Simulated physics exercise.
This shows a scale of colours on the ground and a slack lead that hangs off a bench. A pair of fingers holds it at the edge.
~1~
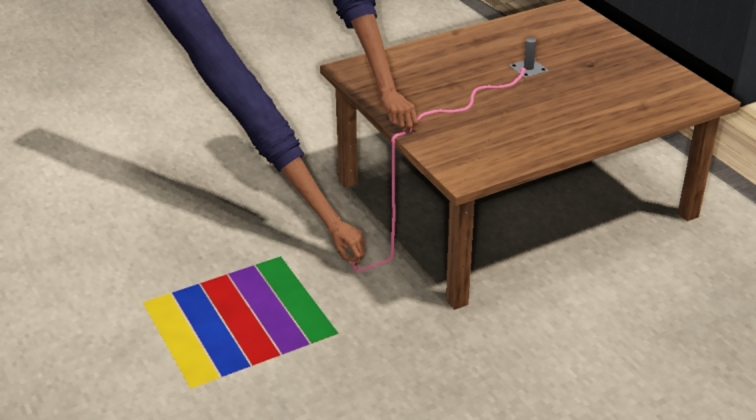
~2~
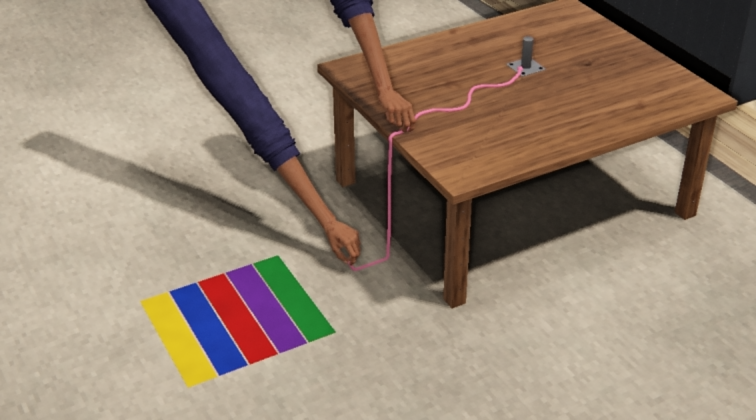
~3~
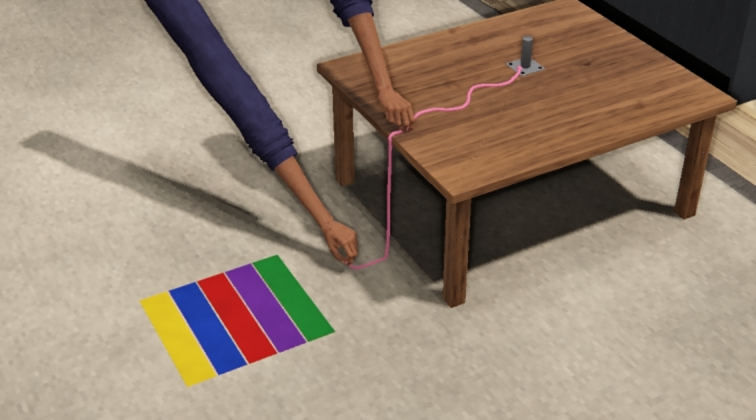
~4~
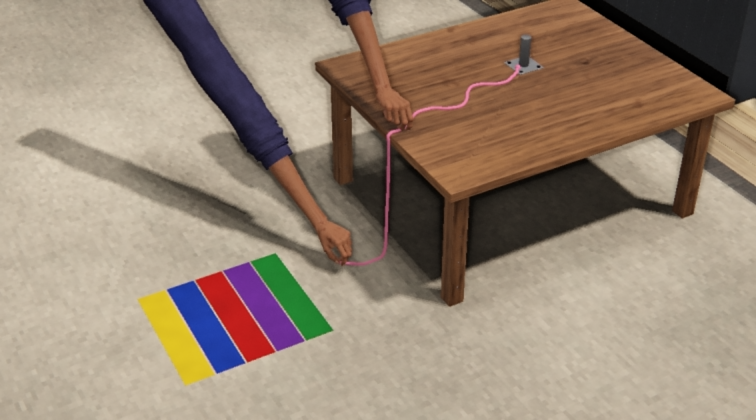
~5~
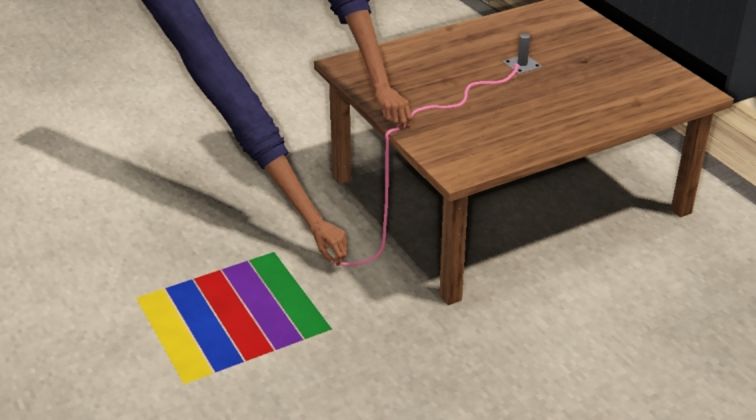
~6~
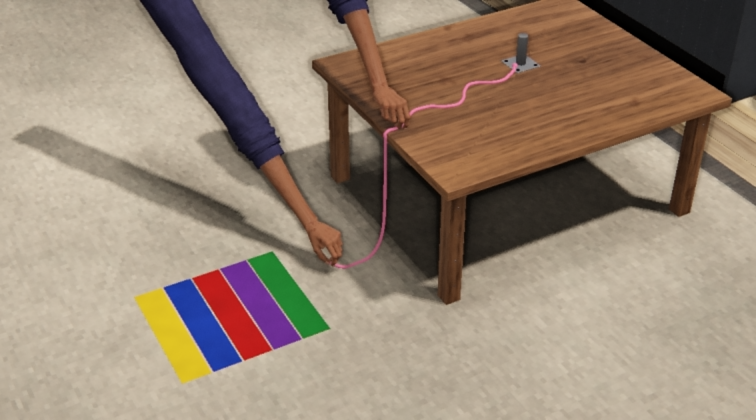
We see a pink cord running from a metal post across a wooden table and over its edge, where one hand holds it, while another hand draws the lower end slightly left near five coloured stripes on the floor.
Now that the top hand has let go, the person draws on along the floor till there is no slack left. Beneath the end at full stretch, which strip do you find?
You find the red strip.
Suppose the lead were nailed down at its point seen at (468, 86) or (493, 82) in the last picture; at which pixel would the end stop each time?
I'd put it around (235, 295) the first time and around (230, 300) the second.
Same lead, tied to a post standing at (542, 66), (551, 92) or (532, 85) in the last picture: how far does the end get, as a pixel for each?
In pixels, the answers are (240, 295), (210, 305) and (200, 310).
Soon after, end near (274, 282); over green.
Then, end near (243, 293); over purple.
At full stretch, end near (225, 299); over red. The red one.
